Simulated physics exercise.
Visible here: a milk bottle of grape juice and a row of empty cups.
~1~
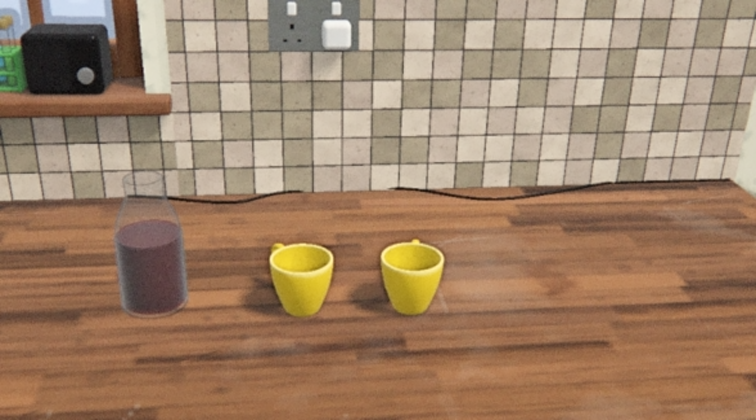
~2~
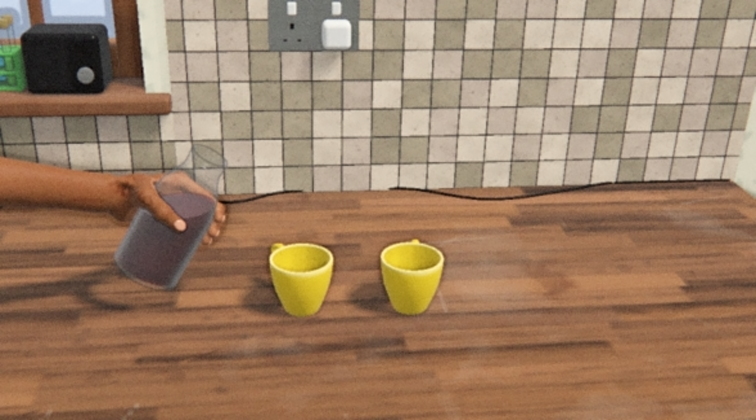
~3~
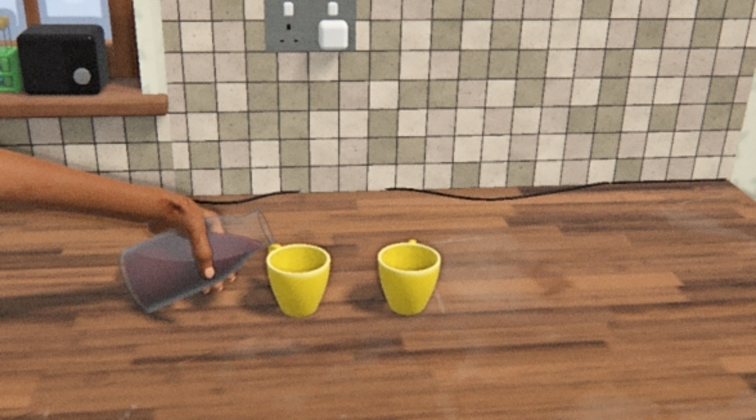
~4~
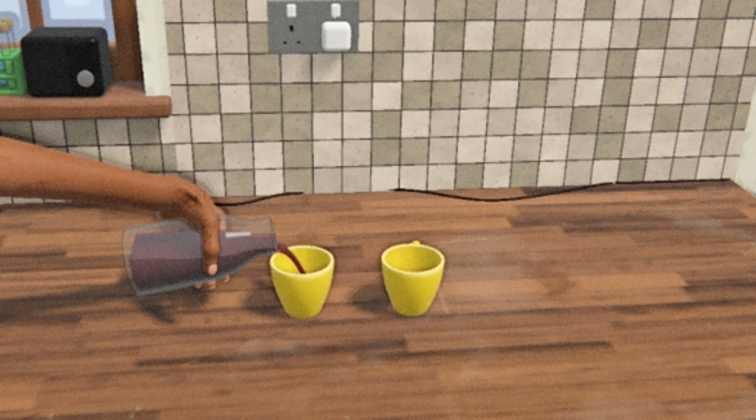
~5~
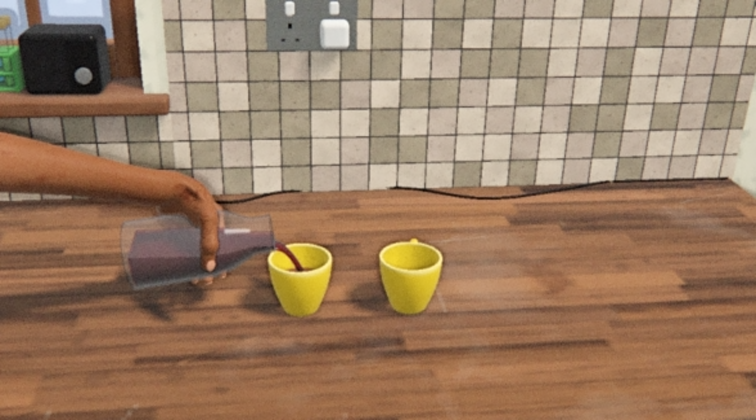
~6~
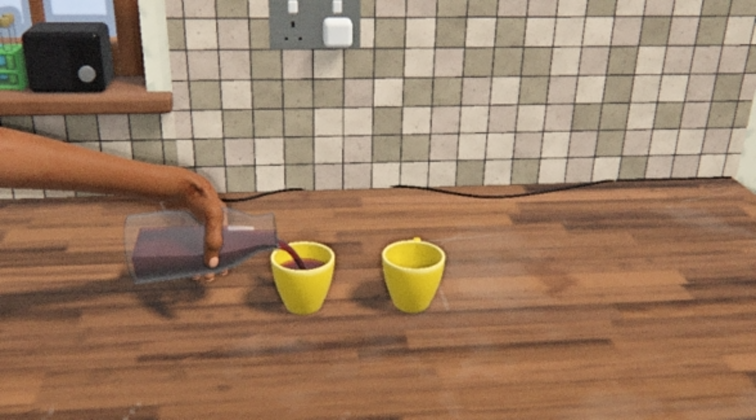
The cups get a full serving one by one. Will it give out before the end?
No.
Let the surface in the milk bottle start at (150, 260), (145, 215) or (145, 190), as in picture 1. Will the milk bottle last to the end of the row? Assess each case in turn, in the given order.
Taking them in order, the supply gives out early, then lasts the distance, then lasts the distance.
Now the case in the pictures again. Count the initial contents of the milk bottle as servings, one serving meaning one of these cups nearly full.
Near 2.5, I'd say.
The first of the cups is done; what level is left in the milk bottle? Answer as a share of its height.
Roughly 35 %.
Shortly, the first is about three quarters full.
Then, the first is done and the milk bottle has about two thirds of its load.
At the finish, both are full and about a quarter of the grape juice is over.
